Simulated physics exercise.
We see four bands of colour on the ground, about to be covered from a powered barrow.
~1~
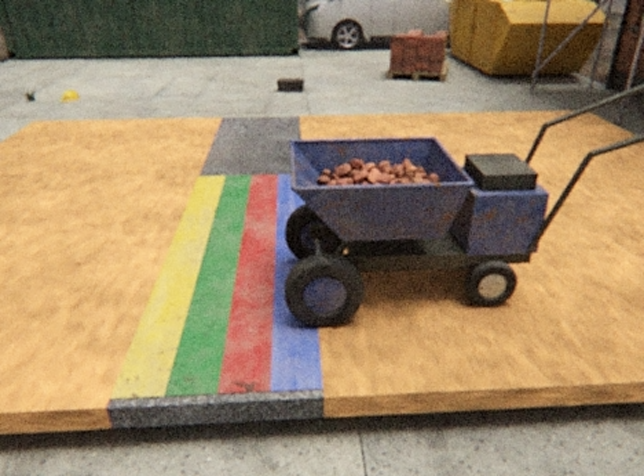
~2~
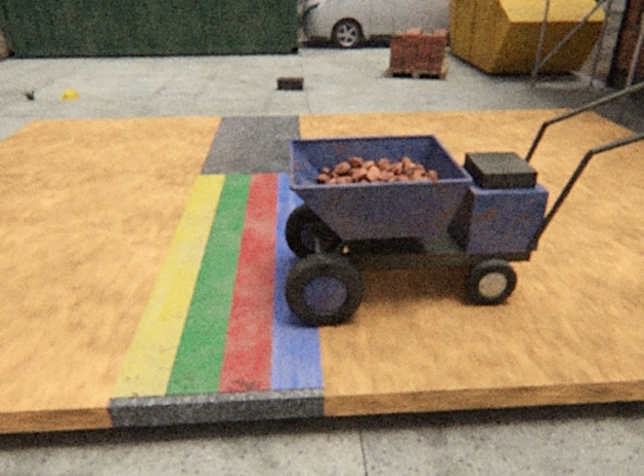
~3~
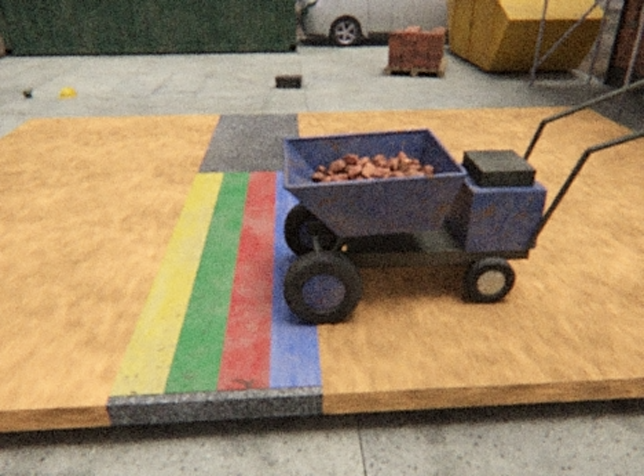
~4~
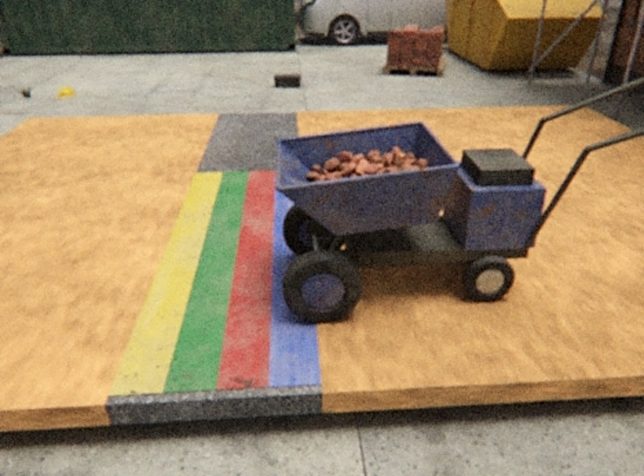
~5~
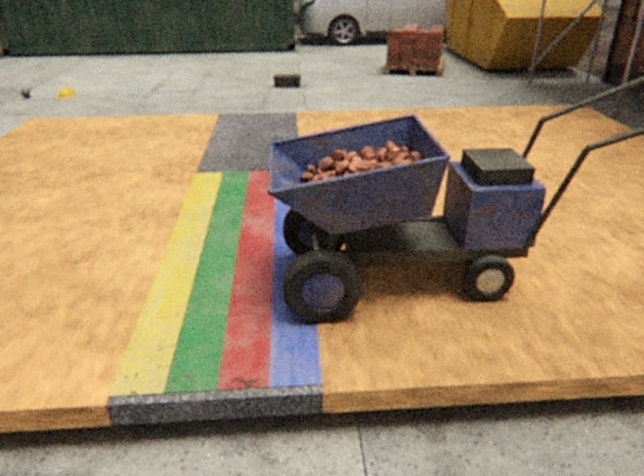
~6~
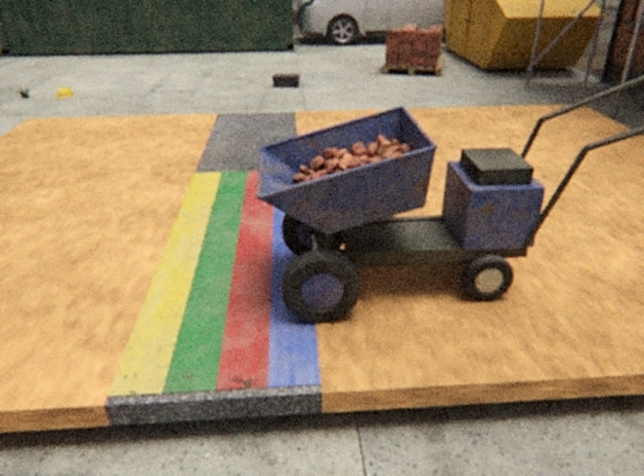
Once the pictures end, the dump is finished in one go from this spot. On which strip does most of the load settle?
The yellow strip carries the most.
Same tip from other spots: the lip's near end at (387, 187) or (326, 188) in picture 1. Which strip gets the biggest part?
In turn: The red strip; the strip in green.
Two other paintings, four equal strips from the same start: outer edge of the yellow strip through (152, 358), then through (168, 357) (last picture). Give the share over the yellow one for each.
The first gives 40 %, the second 30 %.
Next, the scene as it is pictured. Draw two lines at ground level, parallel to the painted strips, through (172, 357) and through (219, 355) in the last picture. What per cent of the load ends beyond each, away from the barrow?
About 60 and 90 per cent.
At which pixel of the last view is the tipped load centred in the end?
Near (174, 287).
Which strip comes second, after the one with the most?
Second comes the green one.
Just after the last frame, skip tipped steeply; every one in the skip.
A moment on, skip tipped right over; the larger part in the skip; about a tenth over the green strip; about a tenth over the yellow strip.
Further on, skip tipped right over; about a tenth in the skip; roughly a quarter over the green strip; roughly half over the yellow strip; roughly a quarter off the paint.
When it is over, skip tipped right over; about a tenth in the skip; not one over the blue strip; not one over the red strip; roughly a quarter over the green strip; roughly half over the yellow strip; roughly a quarter off the paint.
